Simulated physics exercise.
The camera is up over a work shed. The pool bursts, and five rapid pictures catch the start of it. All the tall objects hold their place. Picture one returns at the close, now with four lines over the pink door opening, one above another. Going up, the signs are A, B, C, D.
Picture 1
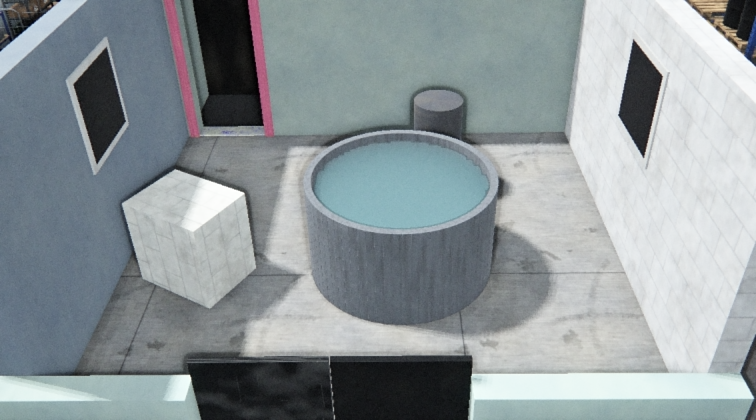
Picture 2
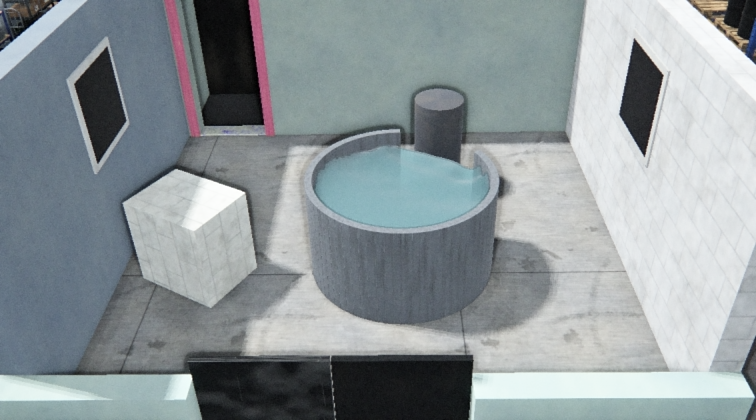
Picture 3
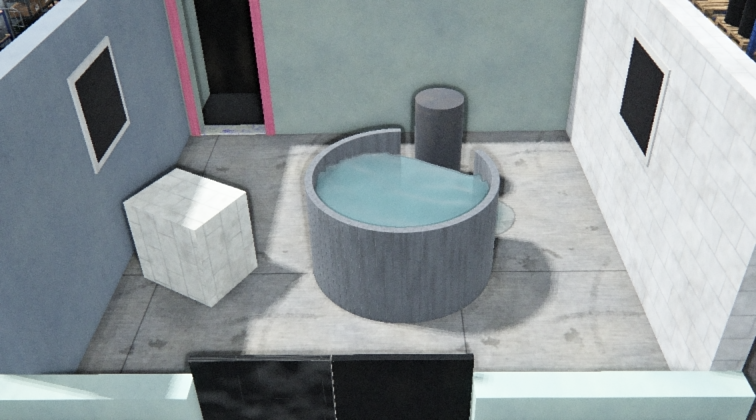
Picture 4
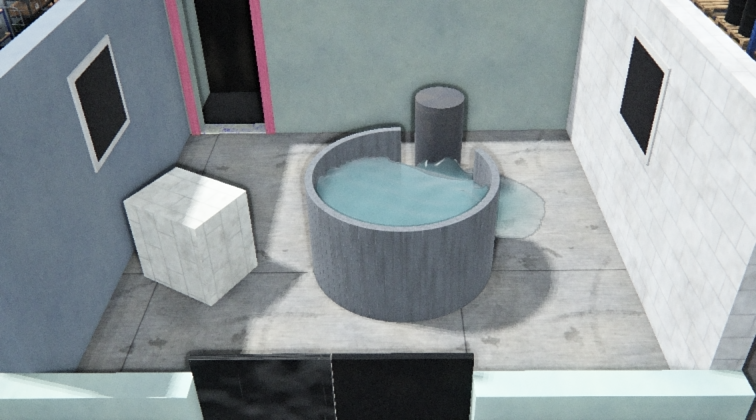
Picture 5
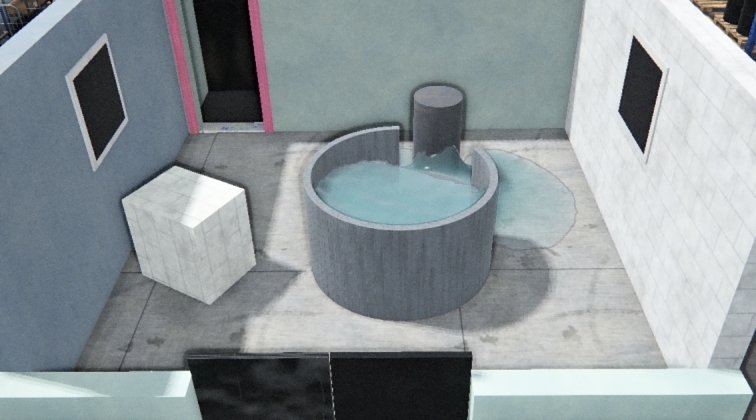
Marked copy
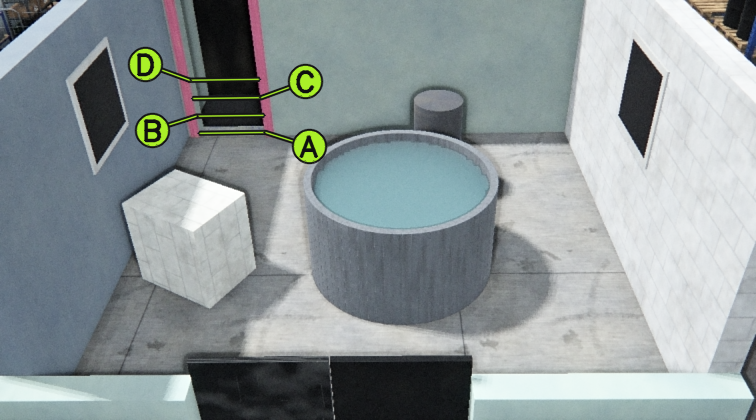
In a walled work yard, a gap opened at the back of a round grey pool beside a short pillar, and water poured out through it, spreading across the floor to the right.
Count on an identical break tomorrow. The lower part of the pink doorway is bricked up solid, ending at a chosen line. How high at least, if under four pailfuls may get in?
Use line B.
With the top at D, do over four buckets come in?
No, that is safe.
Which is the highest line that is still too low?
That would be A.
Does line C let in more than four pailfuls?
No, not at all.
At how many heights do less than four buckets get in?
Three.
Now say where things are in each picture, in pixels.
Water in the pool at rest, its middle at (401, 183); foot of the pink doorway at (233, 136); shut gate at (331, 370), in the first frame.
Water covers 1 % of the ground, its front hidden from here, in the second frame.
Front seen at (506, 212), 4 % of the ground wet, in the third frame.
Front seen at (535, 198), 8 % of the ground wet, in the fourth frame.
Front seen at (522, 160), 15 % of the ground wet, in the fifth frame.
On the marked copy, A at (232, 132); B at (229, 115); C at (227, 98); D at (224, 79); from the bottom up A, B, C, D.
If A is chosen, dozens of bucketfuls pour in.
If B is chosen, a splash gets over, under a bucket.
If C is chosen, nothing gets over.
If D is chosen, nothing gets over.
